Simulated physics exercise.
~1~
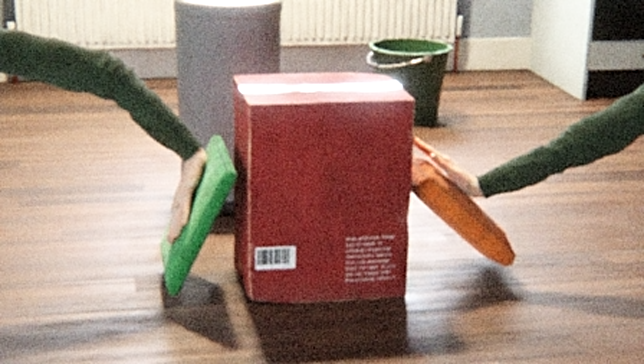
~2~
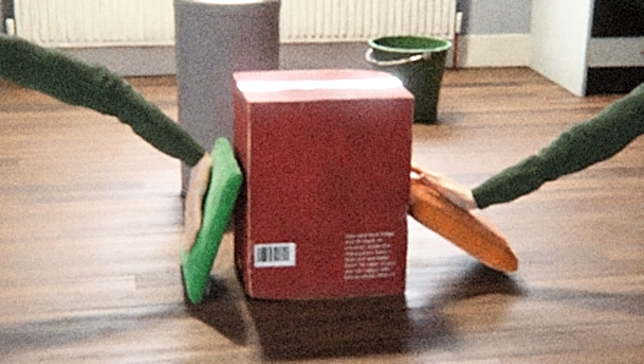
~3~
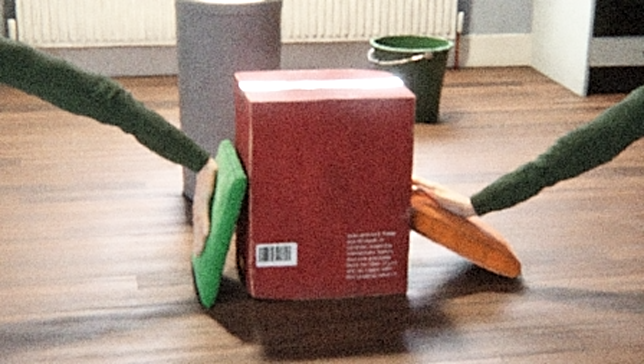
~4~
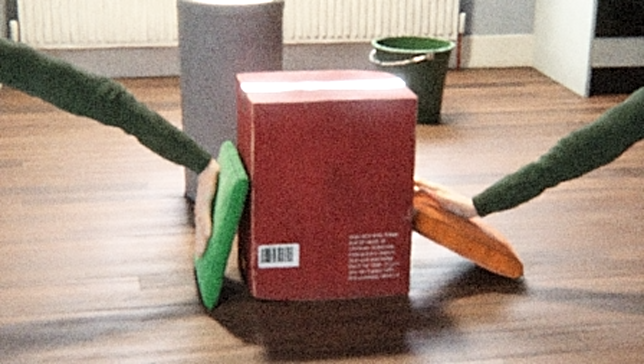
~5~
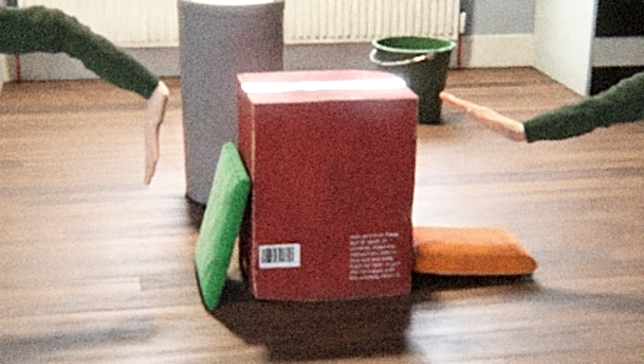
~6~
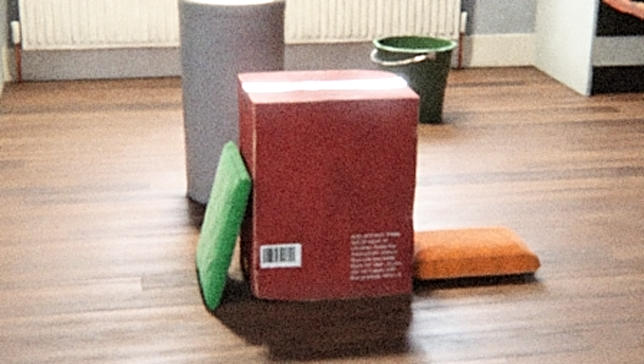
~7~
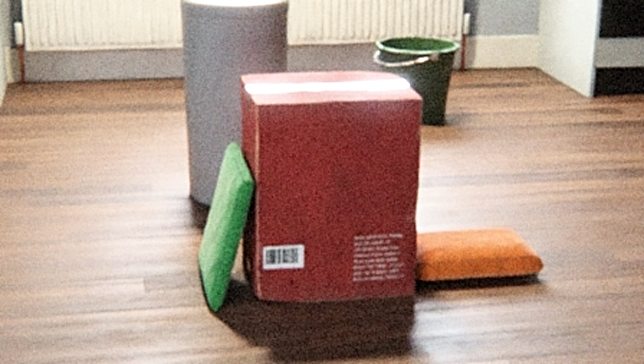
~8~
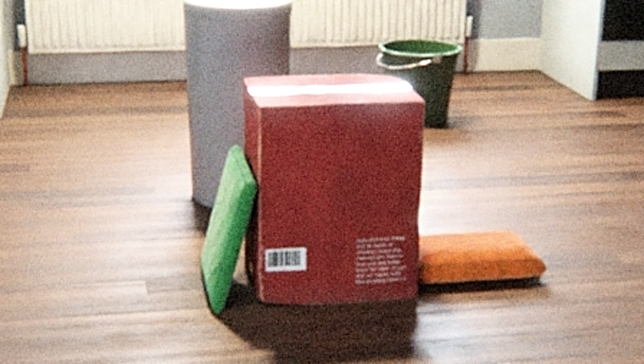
On a wooden floor near a radiator, two hands prop a green pad and an orange soft bag against opposite sides of a red box, then let go and withdraw; the green pad stays leaning on the left while the orange bag drops flat on the right.
